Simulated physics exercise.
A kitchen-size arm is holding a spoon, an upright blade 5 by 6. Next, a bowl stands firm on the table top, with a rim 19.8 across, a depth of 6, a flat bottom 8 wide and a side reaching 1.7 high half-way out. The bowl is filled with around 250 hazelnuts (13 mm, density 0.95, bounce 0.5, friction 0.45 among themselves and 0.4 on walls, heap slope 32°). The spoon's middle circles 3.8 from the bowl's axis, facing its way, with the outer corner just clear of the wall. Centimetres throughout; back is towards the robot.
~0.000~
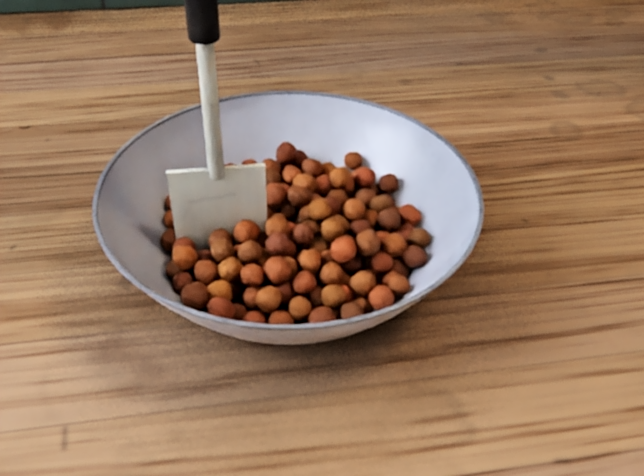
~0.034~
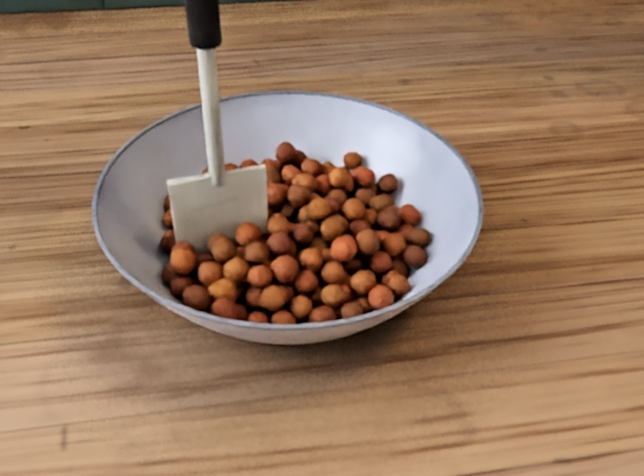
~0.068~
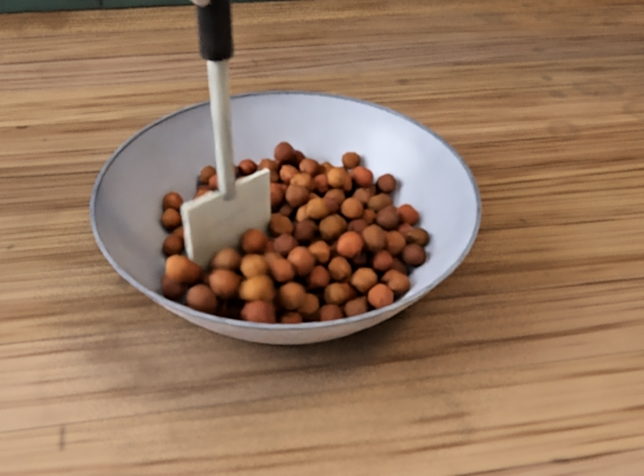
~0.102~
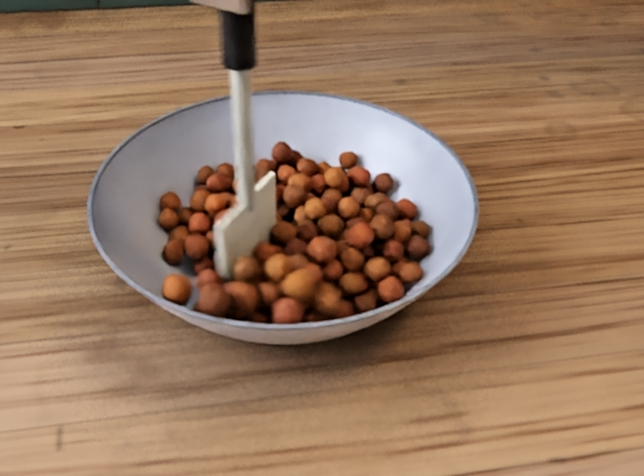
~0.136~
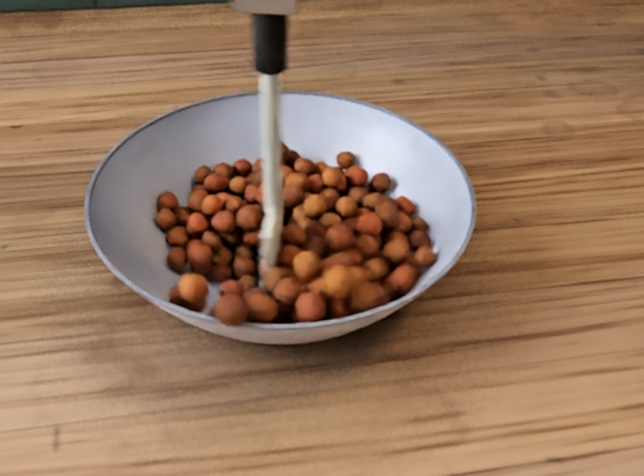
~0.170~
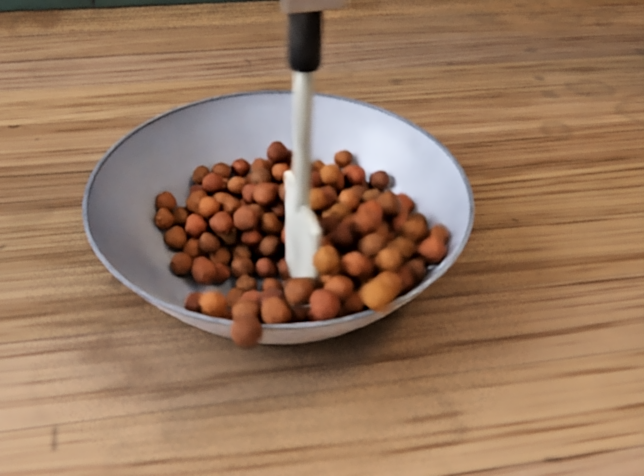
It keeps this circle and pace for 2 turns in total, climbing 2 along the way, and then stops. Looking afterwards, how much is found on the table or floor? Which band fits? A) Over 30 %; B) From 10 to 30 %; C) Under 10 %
Answer: B.
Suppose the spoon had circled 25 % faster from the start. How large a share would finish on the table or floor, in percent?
About 25 percent, I'd say.
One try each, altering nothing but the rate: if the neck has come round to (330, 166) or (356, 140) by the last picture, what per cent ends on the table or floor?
Near 25 per cent for the first, near 40 per cent for the second.
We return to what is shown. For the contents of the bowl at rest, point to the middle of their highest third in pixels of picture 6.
In the final view it lies around (308, 242).
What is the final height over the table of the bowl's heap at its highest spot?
The peak stands near 5.5 centimetres up.
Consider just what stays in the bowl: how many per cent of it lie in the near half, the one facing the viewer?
Roughly 55 percent of it.
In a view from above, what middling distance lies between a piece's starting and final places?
8 centimetres.
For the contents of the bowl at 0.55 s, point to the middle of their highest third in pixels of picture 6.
The top third is centred near (168, 214) in the last picture.
After 0.55 s, 341° round, highest piece 8 above the table; 216 in the bowl, 25 on the table or floor, 11 in flight or on the tool.
After 0.92 s, 225° round, highest piece 6 above the table; 212 in the bowl, 40 on the table or floor.
After 1.31 s, 0° round, highest piece 6 above the table; 212 in the bowl, 40 on the table or floor.
After 2.01 s, 0° round, highest piece 6 above the table; 212 in the bowl, 40 on the table or floor.
In the end, 212 in the bowl, 40 on the table or floor. That is 16 % on the table or floor.
